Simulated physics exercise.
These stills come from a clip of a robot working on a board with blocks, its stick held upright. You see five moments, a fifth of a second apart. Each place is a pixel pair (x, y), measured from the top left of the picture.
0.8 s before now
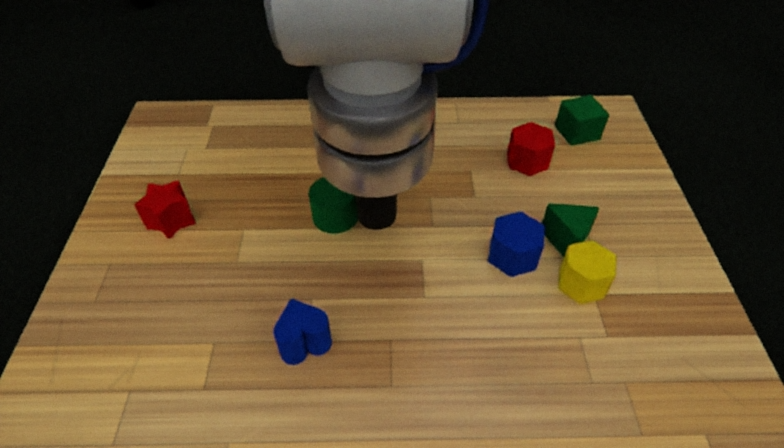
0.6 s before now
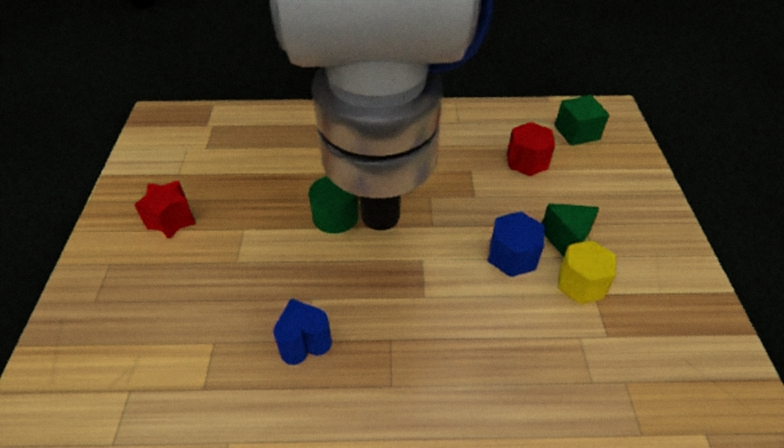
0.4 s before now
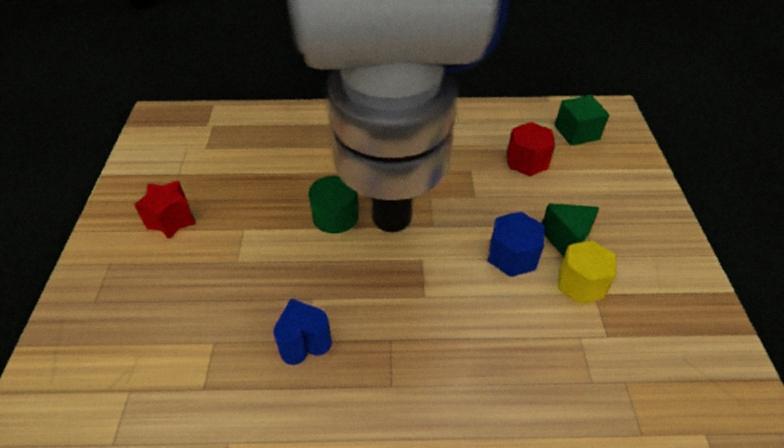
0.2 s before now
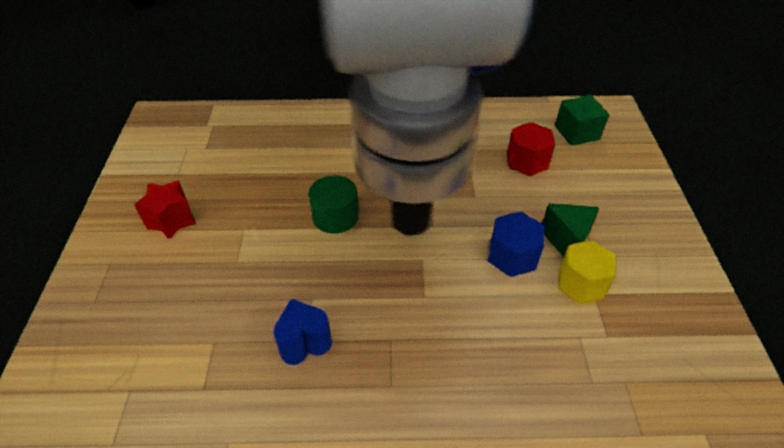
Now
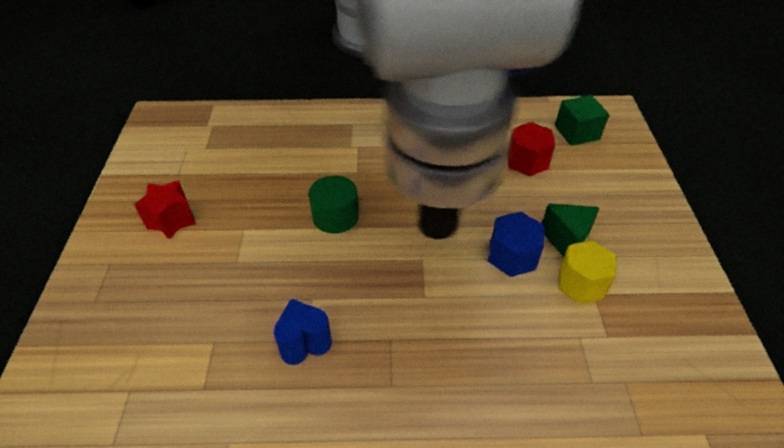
In the video, a robot arm with a dark stick starts beside a green cylinder on a wooden board and moves right, slowly at first, toward a blue hexagonal block, while the scattered colored blocks all stay still.
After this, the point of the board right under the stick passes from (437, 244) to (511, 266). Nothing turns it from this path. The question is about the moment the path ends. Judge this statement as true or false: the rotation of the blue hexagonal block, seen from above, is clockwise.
That is false.
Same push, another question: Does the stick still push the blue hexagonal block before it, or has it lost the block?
It stays on the stick's front.
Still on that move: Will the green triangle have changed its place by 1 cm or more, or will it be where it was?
By the time the path is finished, it has moved at least a centimetre.
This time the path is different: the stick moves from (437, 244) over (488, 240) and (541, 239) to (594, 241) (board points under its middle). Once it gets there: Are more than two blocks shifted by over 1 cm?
Yes - that is the case.
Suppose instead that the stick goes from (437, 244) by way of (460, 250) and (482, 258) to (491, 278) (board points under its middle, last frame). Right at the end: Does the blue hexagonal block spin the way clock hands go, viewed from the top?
Short answer: No.
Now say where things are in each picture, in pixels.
Stick tip (377, 217); block tops, blue hexagonal block (519, 231); green triangle (575, 216); yellow hexagonal block (592, 260), in the first frame.
Stick (381, 218); blocks unchanged, in the second frame.
Stick (392, 219); blocks unchanged, in the third frame.
Stick (411, 222); blocks unchanged, in the fourth frame.
Stick (438, 226); blue hexagonal block (519, 231); green triangle (575, 216); yellow hexagonal block (592, 260), in the fifth frame.
On the path given first. Halfway along, stick (477, 238); blue hexagonal block (524, 232).
At the end, stick (516, 249); blue hexagonal block (560, 233), turned 30° anticlockwise; green triangle (586, 211); yellow hexagonal block (602, 262), turned 20° clockwise.
